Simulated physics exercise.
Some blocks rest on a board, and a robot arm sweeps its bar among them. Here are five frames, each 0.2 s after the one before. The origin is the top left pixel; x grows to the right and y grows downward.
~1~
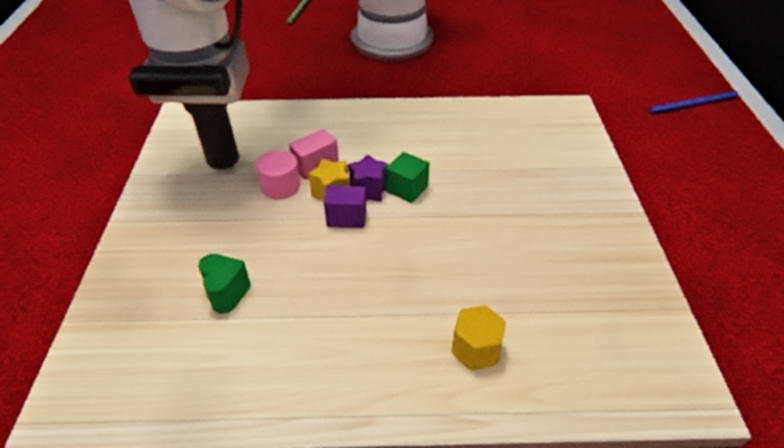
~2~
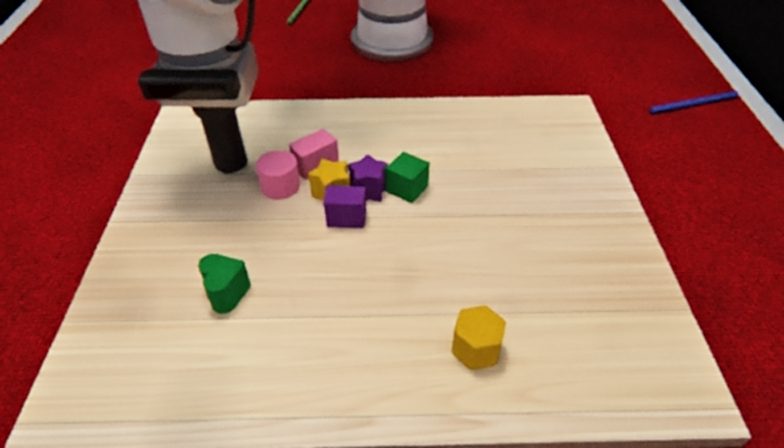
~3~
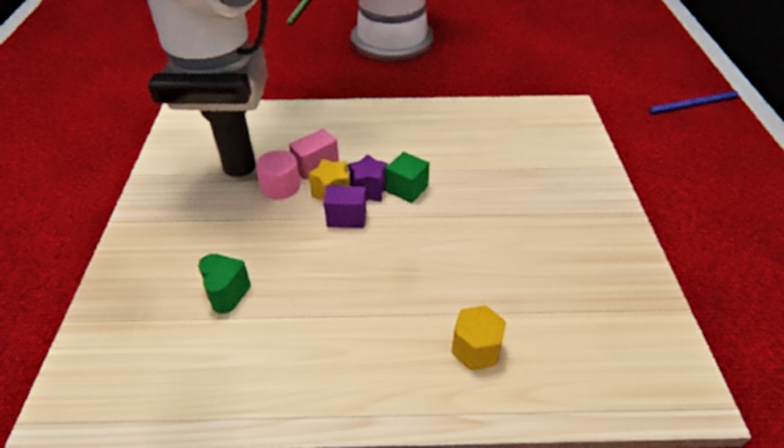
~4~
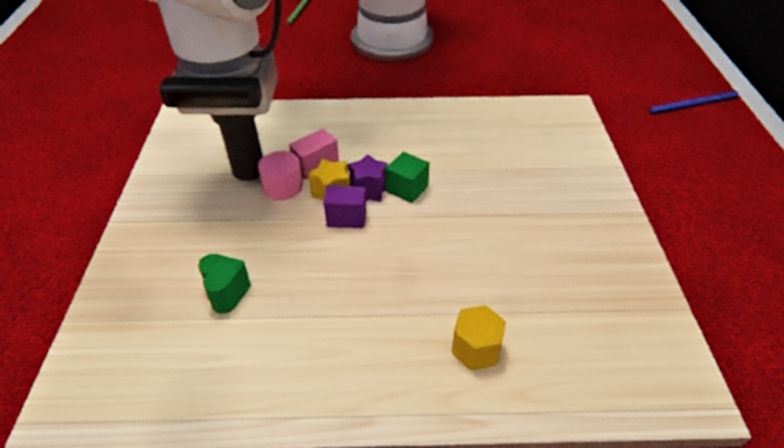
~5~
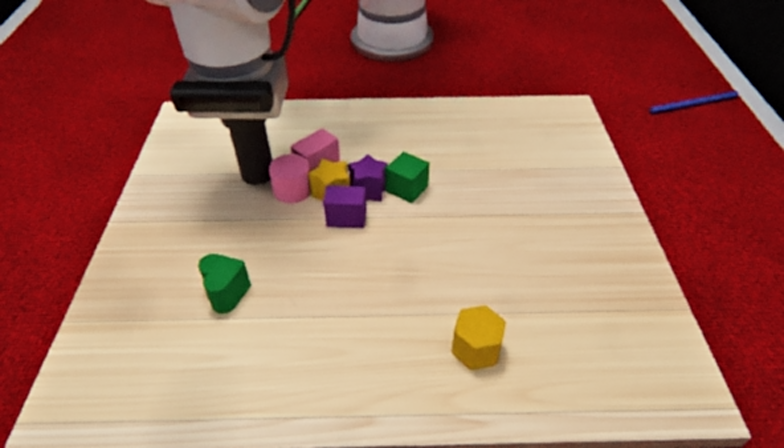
A pale wooden board lies on a red surface, seen from above at an angle by a still camera. Near its far side sit two pink blocks, a yellow star, a purple star, a purple block and a green block, with a green heart nearer left and a yellow hexagon nearer right. The robot arm's black bar slides slightly right and nearer, then nudges the pink round block a little rightward.
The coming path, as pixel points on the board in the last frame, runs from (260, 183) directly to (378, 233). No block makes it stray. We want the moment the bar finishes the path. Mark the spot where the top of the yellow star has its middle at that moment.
Its top face will be centred at roughly (424, 180).
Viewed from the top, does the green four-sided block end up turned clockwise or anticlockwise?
Seen from above, clockwise.
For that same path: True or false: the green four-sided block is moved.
The claim holds.
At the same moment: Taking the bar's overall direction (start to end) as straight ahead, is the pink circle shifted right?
It seems not.
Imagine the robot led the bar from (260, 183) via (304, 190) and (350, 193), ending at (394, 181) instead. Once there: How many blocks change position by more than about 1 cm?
I reckon the push displaces three or more of the blocks by more than 1 cm.
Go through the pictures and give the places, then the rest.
In the first frame, bar tip at (223, 159); block tops, pink circle at (276, 162); yellow star at (330, 171); purple rectangle at (344, 194); purple star at (368, 167); green four-sided block at (408, 165).
In the second frame, bar at (231, 163); blocks unchanged.
In the third frame, bar at (240, 166); blocks unchanged.
In the fourth frame, bar at (249, 170); pink circle at (278, 163).
In the fifth frame, bar at (258, 174); pink circle at (289, 166); yellow star at (330, 171); purple rectangle at (344, 194); purple star at (368, 167); green four-sided block at (408, 165).
What follows on the original path. One third of the way, bar at (297, 191); pink circle at (330, 183); yellow star at (367, 179), turned 40° anticlockwise; purple rectangle at (374, 208), turned 55° clockwise; purple star at (393, 163), turned 30° anticlockwise; green four-sided block at (430, 162).
Two thirds of the way, bar at (336, 207); pink circle at (374, 198); yellow star at (407, 181), turned 80° anticlockwise; purple rectangle at (404, 220), turned 60° clockwise; purple star at (412, 158), turned 70° anticlockwise; green four-sided block at (449, 156), turned 50° clockwise.
At the end, bar at (378, 225); pink circle at (418, 206); yellow star at (424, 180), turned 100° anticlockwise; purple rectangle at (438, 232), turned 120° clockwise; purple star at (414, 158), turned 85° anticlockwise; green four-sided block at (449, 156), turned 50° clockwise.
